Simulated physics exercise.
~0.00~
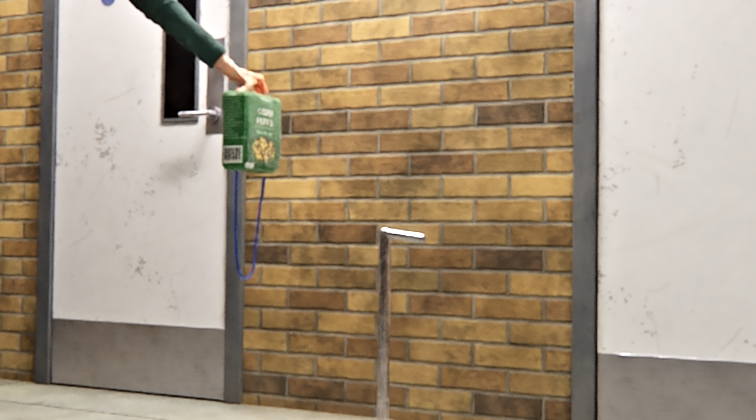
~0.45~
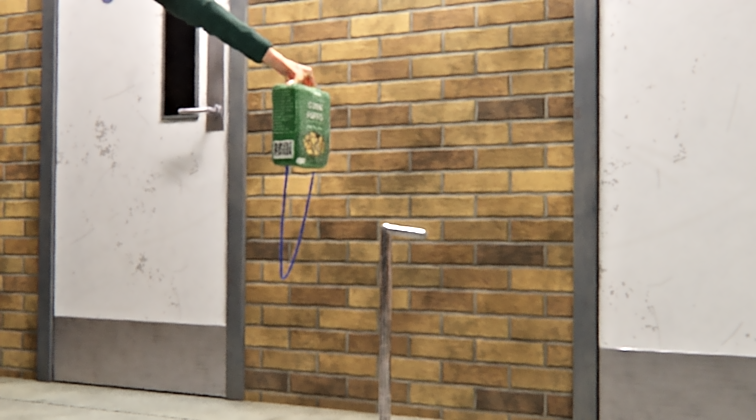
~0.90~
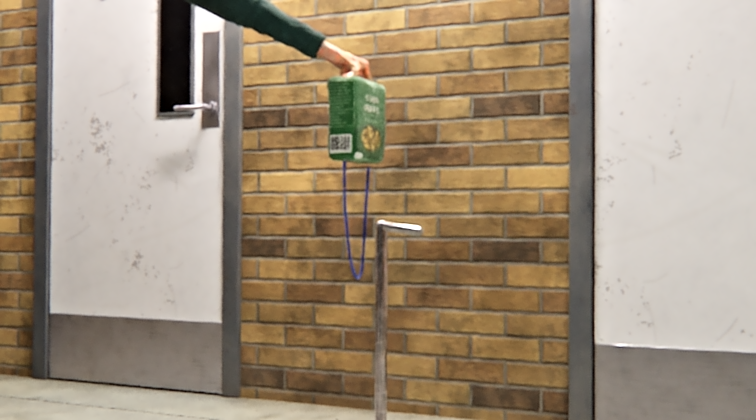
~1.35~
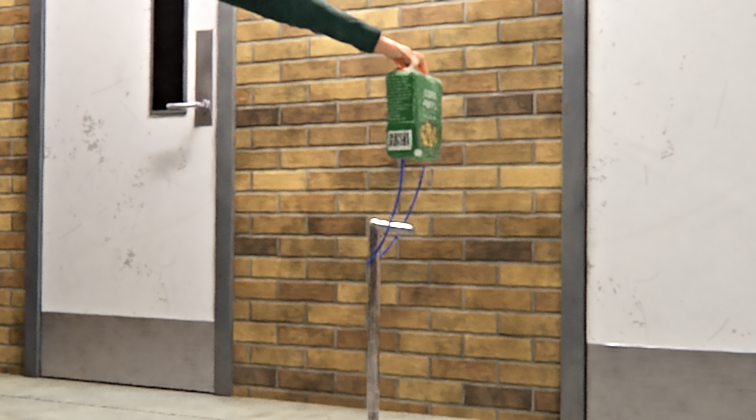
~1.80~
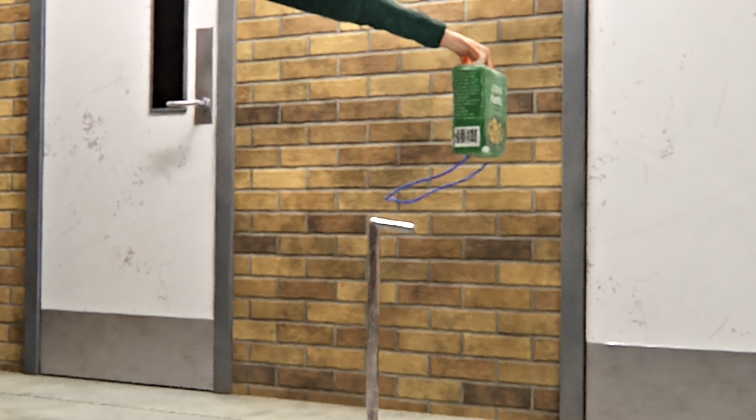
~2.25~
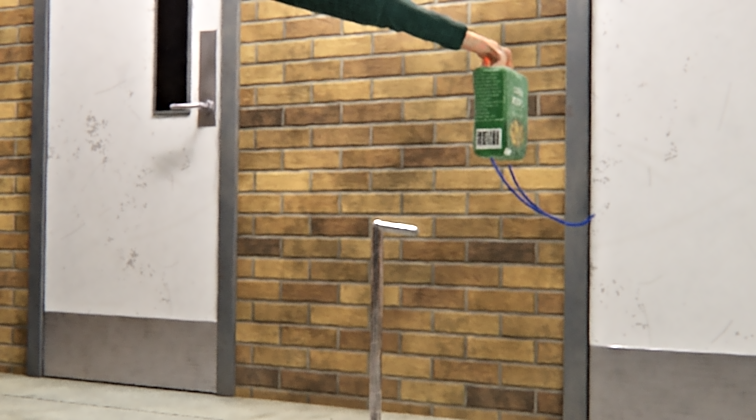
In the video, a hand carries a green bag with a blue loop hanging beneath it rightward over a short metal post with a bar on top. The loop brushes the post, swings up and comes free, and the bag ends upright past the post.
